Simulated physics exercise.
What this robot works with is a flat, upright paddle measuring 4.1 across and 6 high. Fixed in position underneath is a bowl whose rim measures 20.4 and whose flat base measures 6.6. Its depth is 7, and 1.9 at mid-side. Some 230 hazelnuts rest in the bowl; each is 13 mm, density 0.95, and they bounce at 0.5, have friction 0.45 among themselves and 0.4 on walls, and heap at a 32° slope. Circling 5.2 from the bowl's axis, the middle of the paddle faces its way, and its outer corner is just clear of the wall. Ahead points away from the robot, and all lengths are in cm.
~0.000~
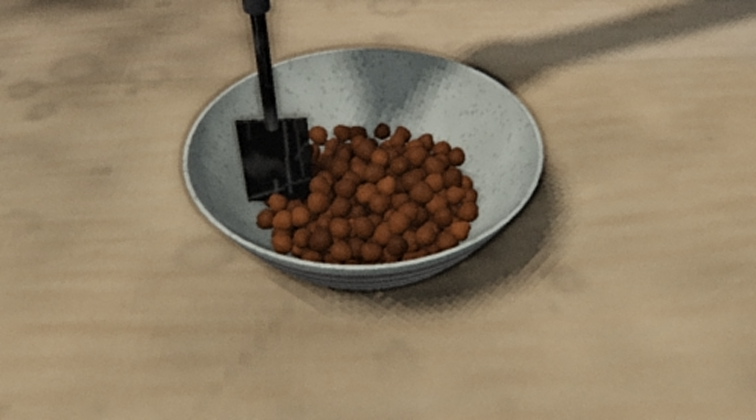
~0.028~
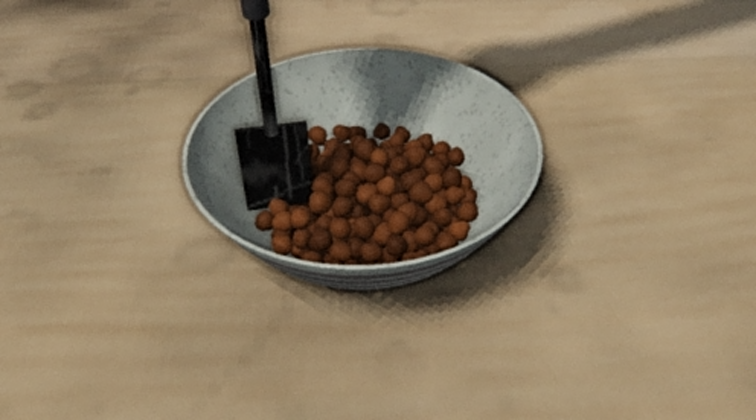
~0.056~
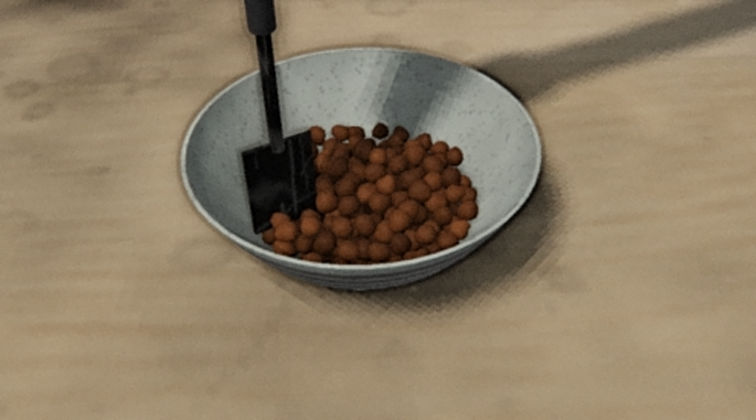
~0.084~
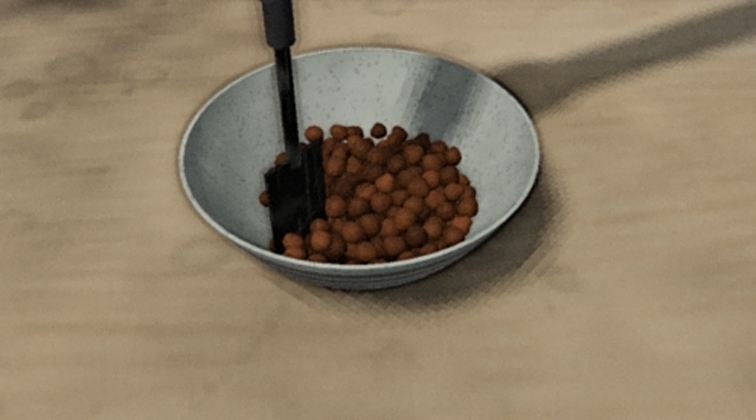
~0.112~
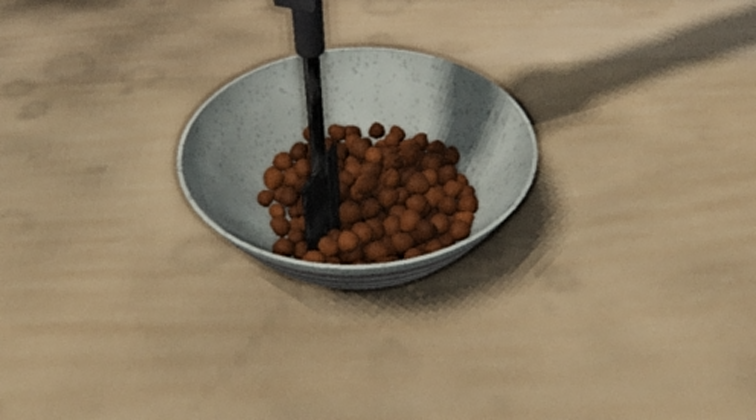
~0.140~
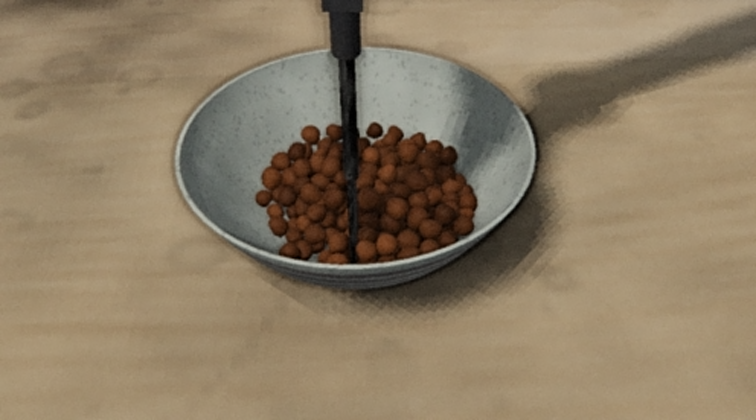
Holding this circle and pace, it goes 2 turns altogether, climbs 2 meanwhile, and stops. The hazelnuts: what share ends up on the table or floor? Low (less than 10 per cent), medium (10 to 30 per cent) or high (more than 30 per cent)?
The share is low, less than 10 per cent.
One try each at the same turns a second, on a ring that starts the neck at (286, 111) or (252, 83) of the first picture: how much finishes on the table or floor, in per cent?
Close to 5 per cent for the first and close to 0 per cent for the second.
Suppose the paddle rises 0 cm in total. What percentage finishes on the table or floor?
Near 20 in a hundred.
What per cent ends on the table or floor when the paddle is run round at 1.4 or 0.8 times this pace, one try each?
First try close to 20, second close to 5, in per cent.
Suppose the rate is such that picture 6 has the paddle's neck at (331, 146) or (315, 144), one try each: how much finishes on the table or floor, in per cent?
Some 5 and 5 %.
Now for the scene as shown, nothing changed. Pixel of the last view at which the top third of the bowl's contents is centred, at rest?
It is centred around (366, 168).
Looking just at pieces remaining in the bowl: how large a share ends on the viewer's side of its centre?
It comes to near 50 percent.
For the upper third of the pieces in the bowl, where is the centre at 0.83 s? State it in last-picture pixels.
Top-third centre at approx. (375, 176).
After 0.48 s, 334° round, highest piece 8 above the table; 221 in the bowl, 6 on the table or floor, 4 in flight or on the tool.
After 0.83 s, 222° round, highest piece 8 above the table; 219 in the bowl, 12 on the table or floor.
After 1.20 s, 0° round, highest piece 6 above the table; 219 in the bowl, 12 on the table or floor.
After 1.90 s, 0° round, highest piece 6 above the table; 219 in the bowl, 12 on the table or floor.
In the end, 219 in the bowl, 12 on the table or floor. That is 5 % on the table or floor.
